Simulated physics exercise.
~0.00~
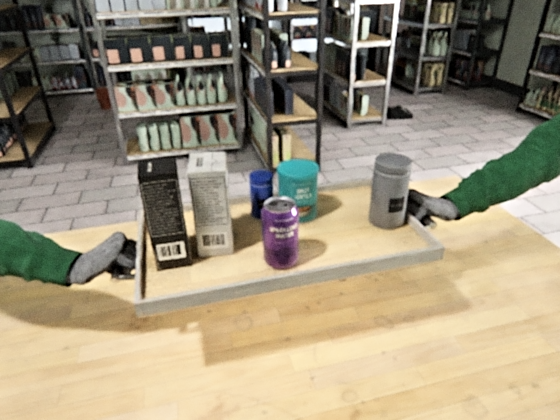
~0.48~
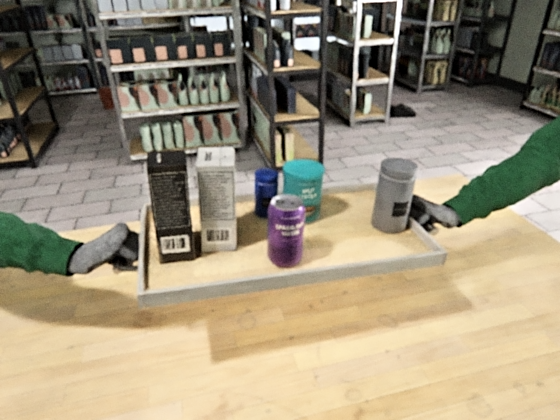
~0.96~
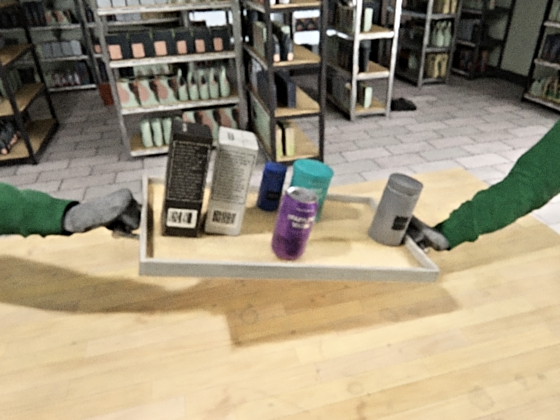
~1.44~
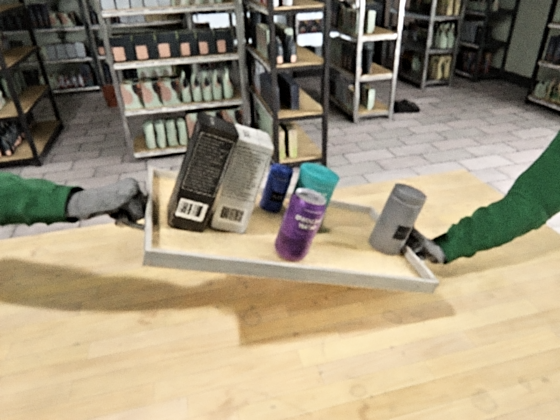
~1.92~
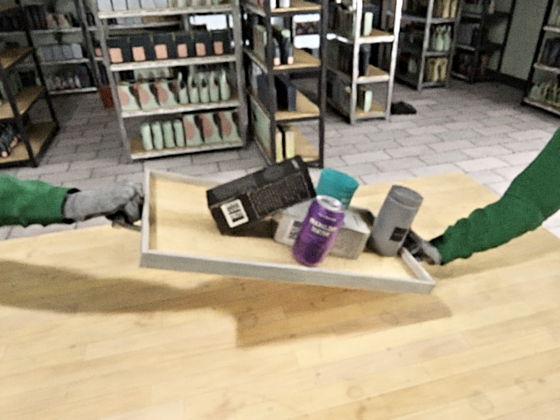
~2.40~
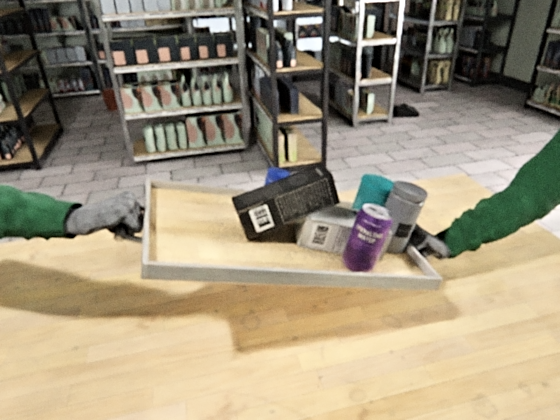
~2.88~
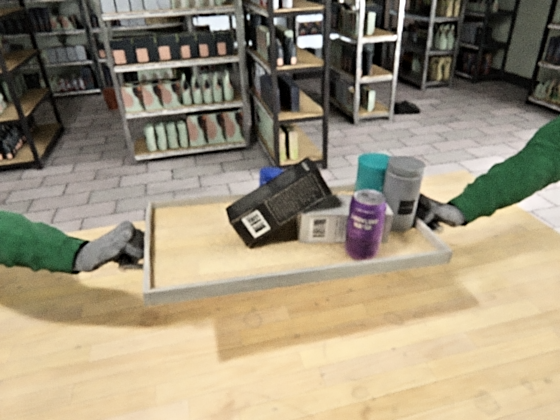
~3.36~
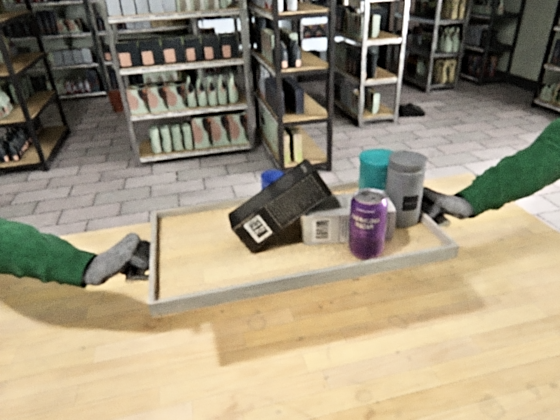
The video shows two gloved hands tilting a tray of six items down to the right, so the black and white cartons topple and the purple can and turquoise tin slide right, before levelling it with the cartons still down and the cans, tin and jar upright.
